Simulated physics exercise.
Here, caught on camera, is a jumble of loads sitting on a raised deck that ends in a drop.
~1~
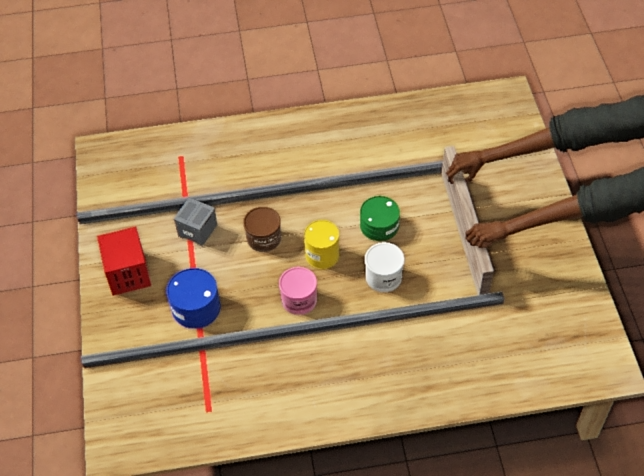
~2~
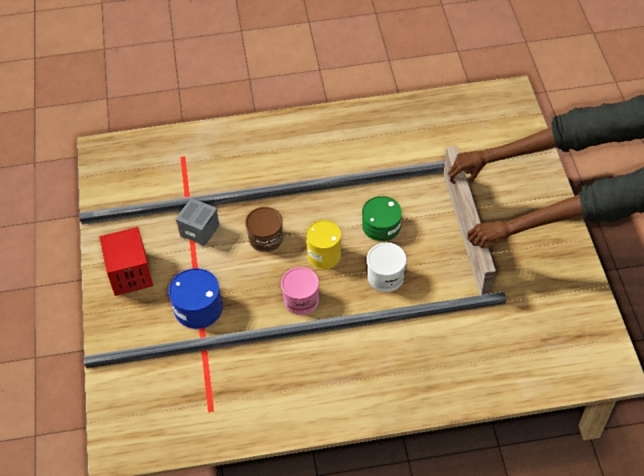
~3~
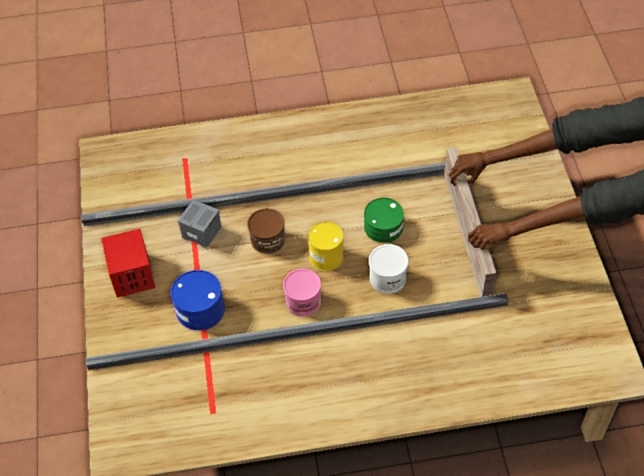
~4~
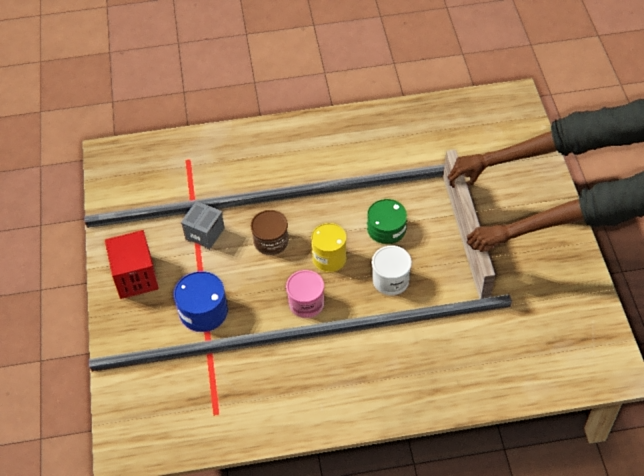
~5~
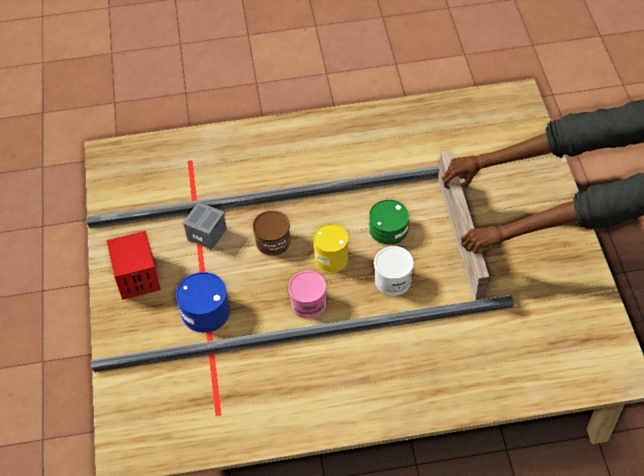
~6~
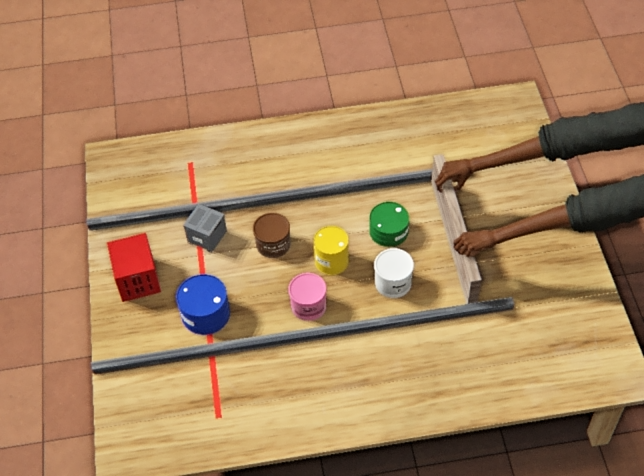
On a wooden table over a tiled floor, two hands held a plank upright between two rails, then slid it slightly left toward the colourful canisters, which stayed in place with the red crate.
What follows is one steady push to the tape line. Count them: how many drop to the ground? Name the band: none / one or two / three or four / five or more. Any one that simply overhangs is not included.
Band: None.
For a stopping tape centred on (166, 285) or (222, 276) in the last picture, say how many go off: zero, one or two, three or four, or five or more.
One after the other, that's 1 or 2 for the first and no fall at all for the second.
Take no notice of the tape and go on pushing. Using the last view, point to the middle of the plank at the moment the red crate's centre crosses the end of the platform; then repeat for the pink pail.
Approx. (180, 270) for the first, approx. (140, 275) for the second.
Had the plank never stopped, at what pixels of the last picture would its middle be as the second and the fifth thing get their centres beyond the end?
At (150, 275) for the second, at (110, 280) for the fifth.
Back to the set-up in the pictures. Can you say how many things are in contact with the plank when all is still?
3 in contact.
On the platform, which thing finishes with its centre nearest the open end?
Foremost, the red crate.
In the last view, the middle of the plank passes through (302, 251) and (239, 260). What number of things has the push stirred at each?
The number moved is 5 and then 7.
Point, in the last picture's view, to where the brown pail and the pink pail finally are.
The brown pail settles near (141, 253); as for the pink pail, near (158, 332).
Soon after, none off yet; red crate at rest near (134, 267); blue canister at rest near (204, 305); grey tote at rest near (206, 229).
After that, none off yet; red crate at rest near (134, 267); blue canister displaced a little near (174, 304); grey tote displaced about its own width near (176, 224).
In the end, the number that fall off is zero.
